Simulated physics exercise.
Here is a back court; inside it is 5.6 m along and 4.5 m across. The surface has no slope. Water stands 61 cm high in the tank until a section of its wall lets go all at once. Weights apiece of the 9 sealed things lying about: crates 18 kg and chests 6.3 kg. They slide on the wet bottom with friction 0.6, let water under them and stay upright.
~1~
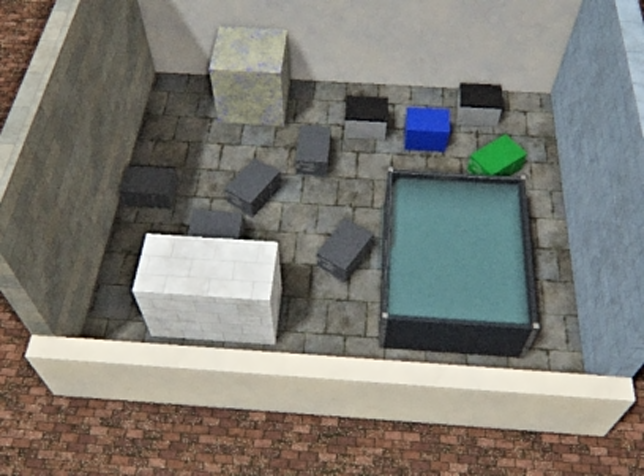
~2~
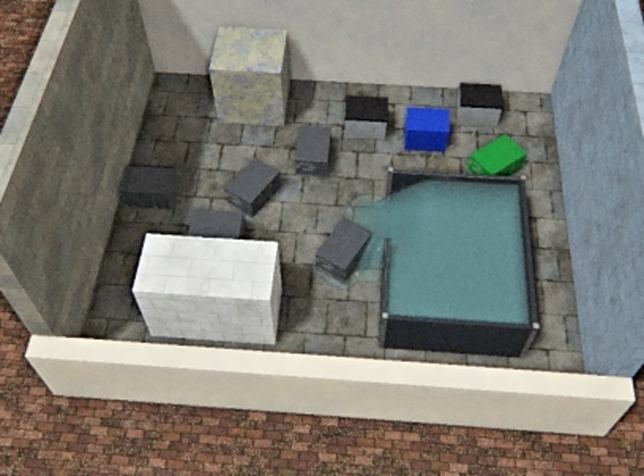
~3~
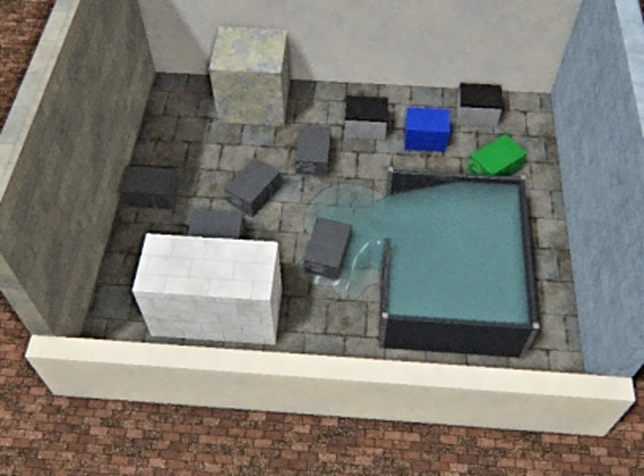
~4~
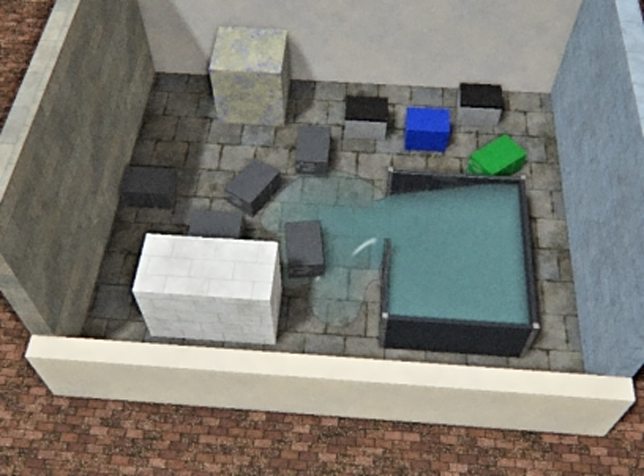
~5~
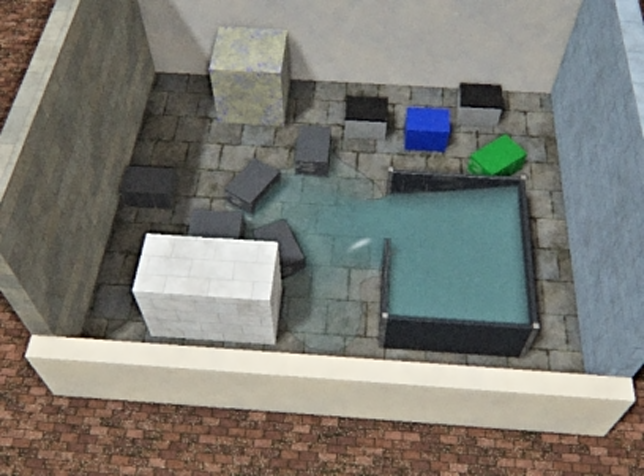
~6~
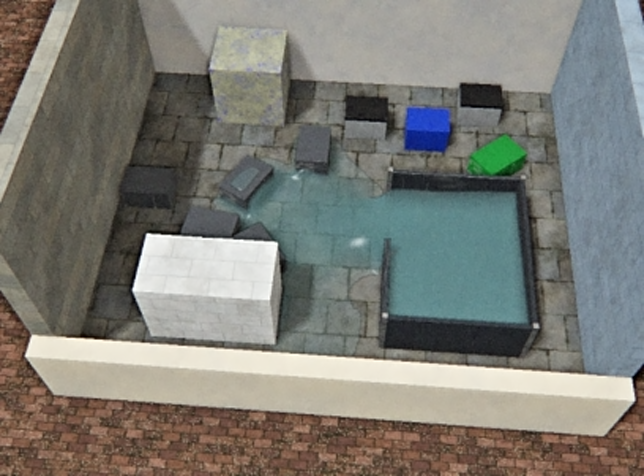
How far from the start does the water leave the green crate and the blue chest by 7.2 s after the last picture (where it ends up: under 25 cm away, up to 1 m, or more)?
The green crate barely shifts, the blue chest moves a short way.
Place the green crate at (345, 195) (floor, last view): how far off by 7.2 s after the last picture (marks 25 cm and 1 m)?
It travels far.
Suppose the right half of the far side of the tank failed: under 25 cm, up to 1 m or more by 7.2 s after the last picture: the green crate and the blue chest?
Then the green crate ends far away, the blue chest travels far.
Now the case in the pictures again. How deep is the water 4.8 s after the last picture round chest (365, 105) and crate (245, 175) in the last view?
About 3 and 13 cm.
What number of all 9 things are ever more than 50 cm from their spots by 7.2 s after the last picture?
That makes 8.
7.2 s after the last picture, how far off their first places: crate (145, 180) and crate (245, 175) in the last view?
In turn: 120 cm, 10 cm.
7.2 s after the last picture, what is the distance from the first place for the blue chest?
About 50 cm.
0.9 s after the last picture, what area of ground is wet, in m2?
Roughly 13 m2.
Then, 0.9 s after the last picture the green crate is near (499, 154), 0.0 m from its start, aground; the blue chest is near (428, 119), 0.0 m from its start, aground; 1 afloat.
Then, 2.8 s after the last picture the green crate is near (499, 154), 0.0 m from its start, aground; the blue chest is near (428, 119), 0.0 m from its start, aground; 4 afloat.
Then, 4.8 s after the last picture the green crate is near (499, 154), 0.0 m from its start, aground; the blue chest is near (454, 137), 0.4 m from its start, afloat; 5 afloat.
Then, 7.2 s after the last picture the green crate is near (499, 155), 0.0 m from its start, aground; the blue chest is near (459, 143), 0.5 m from its start, afloat; 6 afloat.
